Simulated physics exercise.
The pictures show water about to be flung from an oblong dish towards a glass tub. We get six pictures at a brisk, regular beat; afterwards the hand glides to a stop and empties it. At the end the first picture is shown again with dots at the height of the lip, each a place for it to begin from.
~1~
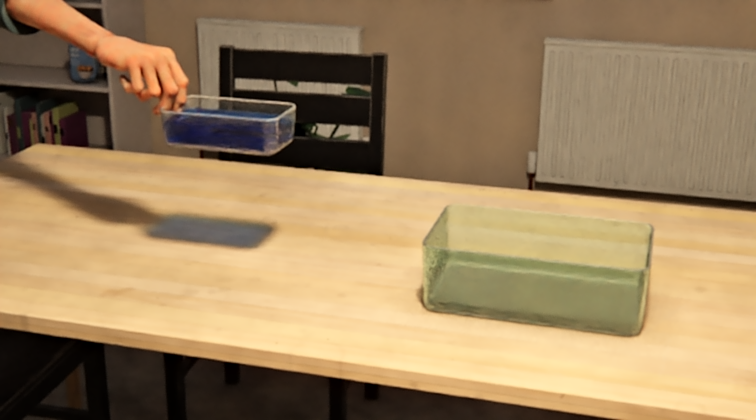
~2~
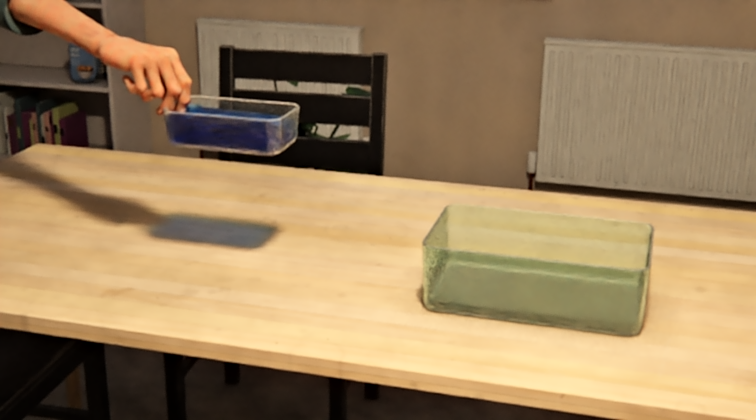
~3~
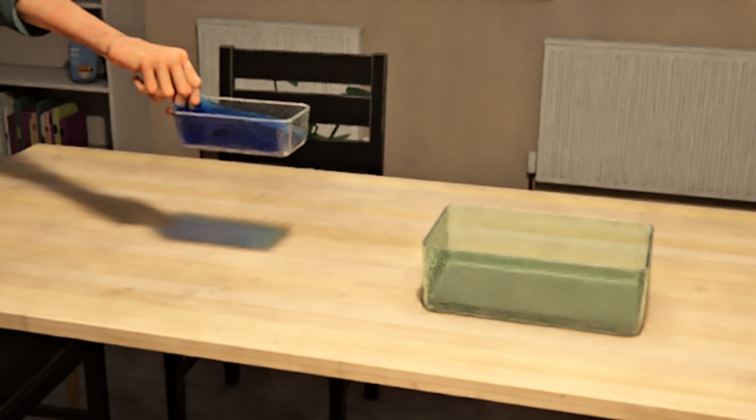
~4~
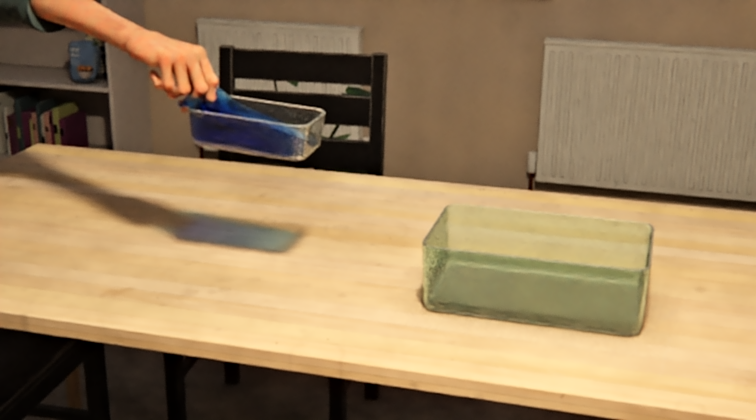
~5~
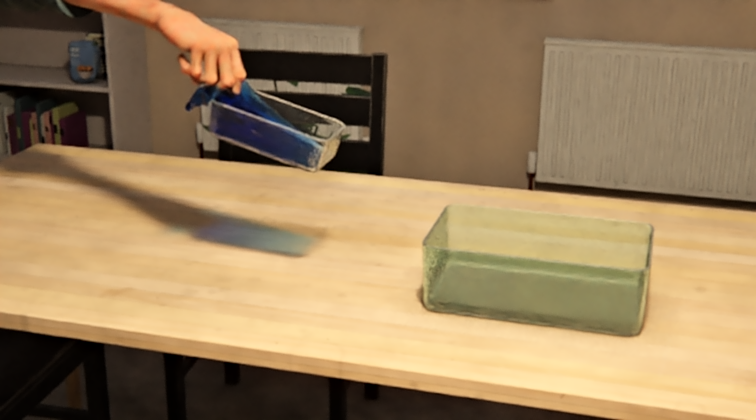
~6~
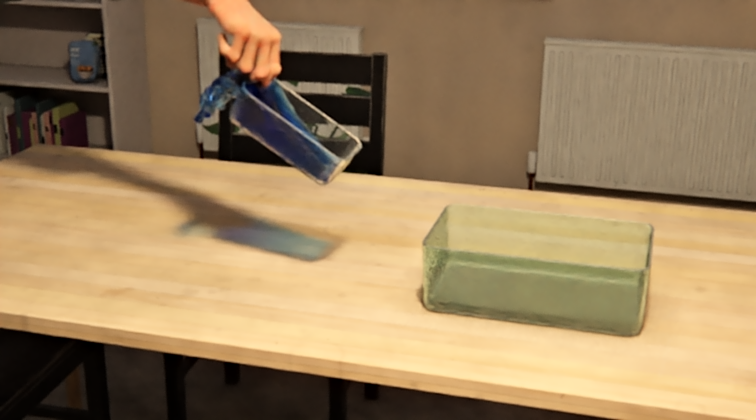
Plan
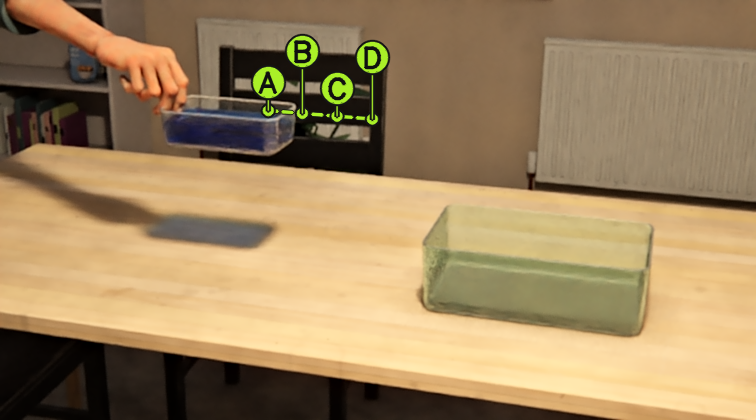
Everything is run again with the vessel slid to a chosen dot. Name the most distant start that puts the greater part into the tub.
C will do.
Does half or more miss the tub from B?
Yes, that goes wrong.
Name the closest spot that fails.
That would be B.
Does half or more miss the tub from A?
Yes.
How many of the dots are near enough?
Two of the four.
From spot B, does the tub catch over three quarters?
No, less.
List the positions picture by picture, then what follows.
Upright, lip at (285, 112); tub from (424, 307) to (641, 335); nothing has left yet, in the first picture.
Upright, lip at (289, 112); nothing has left yet, in the second picture.
Upright, lip at (299, 113); water is over the rim, down to (194, 104), in the third picture.
Tipped about 4°, lip at (315, 118); water is over the rim, down to (195, 103), in the fourth picture.
Tipped about 15°, lip at (336, 132); water is over the rim, down to (205, 110), in the fifth picture.
Tipped about 32°, lip at (353, 152); water is over the rim, down to (215, 128), in the sixth picture.
On the marked copy, A at (268, 110); B at (302, 113); C at (337, 116); D at (372, 119).
With A, about 3 % lands in the tub, 95 % falls short.
With B, about 33 % lands in the tub, 64 % falls short.
With C, about 65 % lands in the tub, 30 % falls short and 5 % goes beside or beyond.
With D, about 73 % lands in the tub, 16 % falls short and 10 % goes beside or beyond.
